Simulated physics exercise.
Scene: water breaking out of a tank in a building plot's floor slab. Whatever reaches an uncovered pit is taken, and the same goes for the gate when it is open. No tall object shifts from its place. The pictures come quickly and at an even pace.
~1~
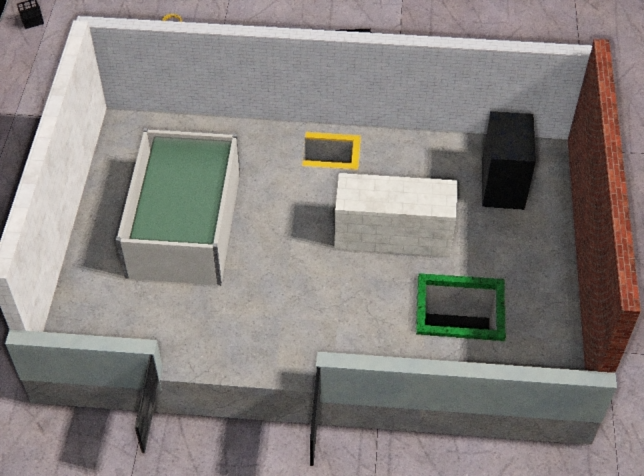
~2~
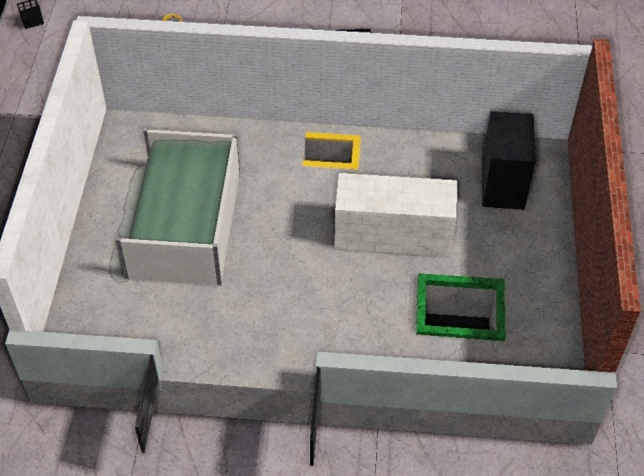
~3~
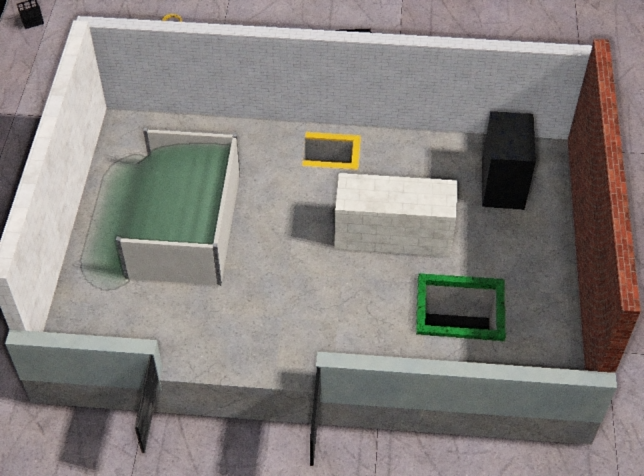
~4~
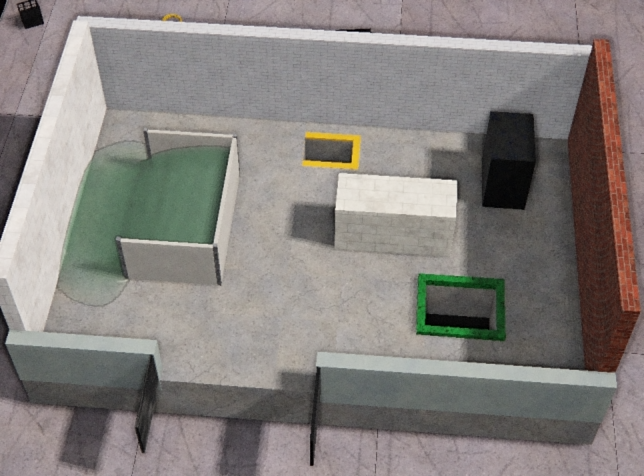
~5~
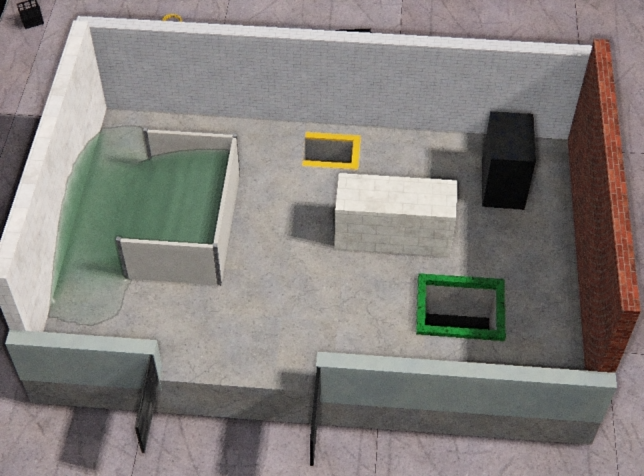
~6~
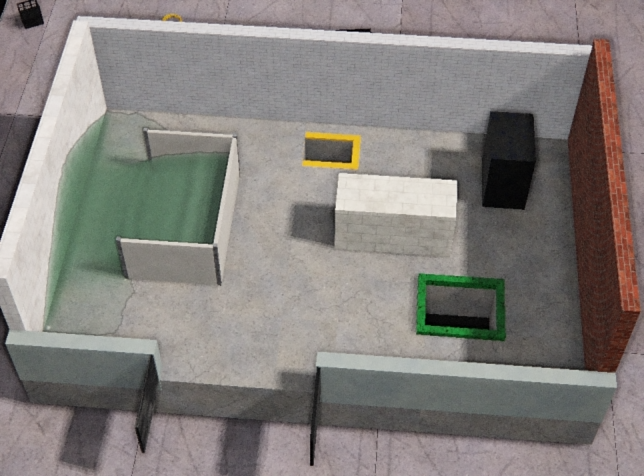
In a walled building plot with a concrete floor, the left side of a water tank opens and greenish water pours out, spreading leftward across the slab to the white wall and fanning along it in both directions.
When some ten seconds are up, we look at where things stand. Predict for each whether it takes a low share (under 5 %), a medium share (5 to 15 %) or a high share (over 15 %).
Prediction: The gate takes a medium share; the yellow pit takes a high share; the green pit takes a low share.
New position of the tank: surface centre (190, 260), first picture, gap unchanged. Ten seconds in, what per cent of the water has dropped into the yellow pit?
So the yellow pit gets 25 in a hundred.
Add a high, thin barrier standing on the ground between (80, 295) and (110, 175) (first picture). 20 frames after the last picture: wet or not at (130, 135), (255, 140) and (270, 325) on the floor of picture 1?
Going one after another, I'd say reached by the flood, then reached by the flood, then reached by the flood.
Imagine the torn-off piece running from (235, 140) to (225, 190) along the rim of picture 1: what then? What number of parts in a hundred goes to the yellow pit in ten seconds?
In percent, yellow takes 25.
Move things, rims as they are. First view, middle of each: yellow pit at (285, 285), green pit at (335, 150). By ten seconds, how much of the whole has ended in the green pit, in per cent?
Share for green: 10 in a hundred.
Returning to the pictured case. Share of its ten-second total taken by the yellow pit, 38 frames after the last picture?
Roughly 70 per cent.
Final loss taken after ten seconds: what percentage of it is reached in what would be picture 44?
My reading is near 70 per cent.
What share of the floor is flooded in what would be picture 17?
By my count, 35 percent.
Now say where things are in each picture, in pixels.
In the first picture, still water in the water tank at (179, 189).
In the second picture, water pours out at (140, 211) and has run to a hidden place.
In the third picture, the front is at (132, 159), out from the gap at (140, 211).
In the fourth picture, water pours out at (141, 213) and has run to (121, 145).
In the fifth picture, water pours out at (141, 214) and has run to (101, 131).
In the sixth picture, the front is at (106, 114), out from the gap at (141, 214).
A moment on, water covers 15 % of the floor; the gate 0 %, the yellow pit 0 %, the green pit 0 %.
Next, water covers 35 % of the floor; the gate 0 %, the yellow pit 0 %, the green pit 0 %.
Then, water covers 70 % of the floor; the gate 2 %, the yellow pit 5 %, the green pit 0 %.
Later, water covers 90 % of the floor; the gate 5 %, the yellow pit 11 %, the green pit 1 %.
In the end, water covers 95 % of the floor; the gate 8 %, the yellow pit 17 %, the green pit 1 %.
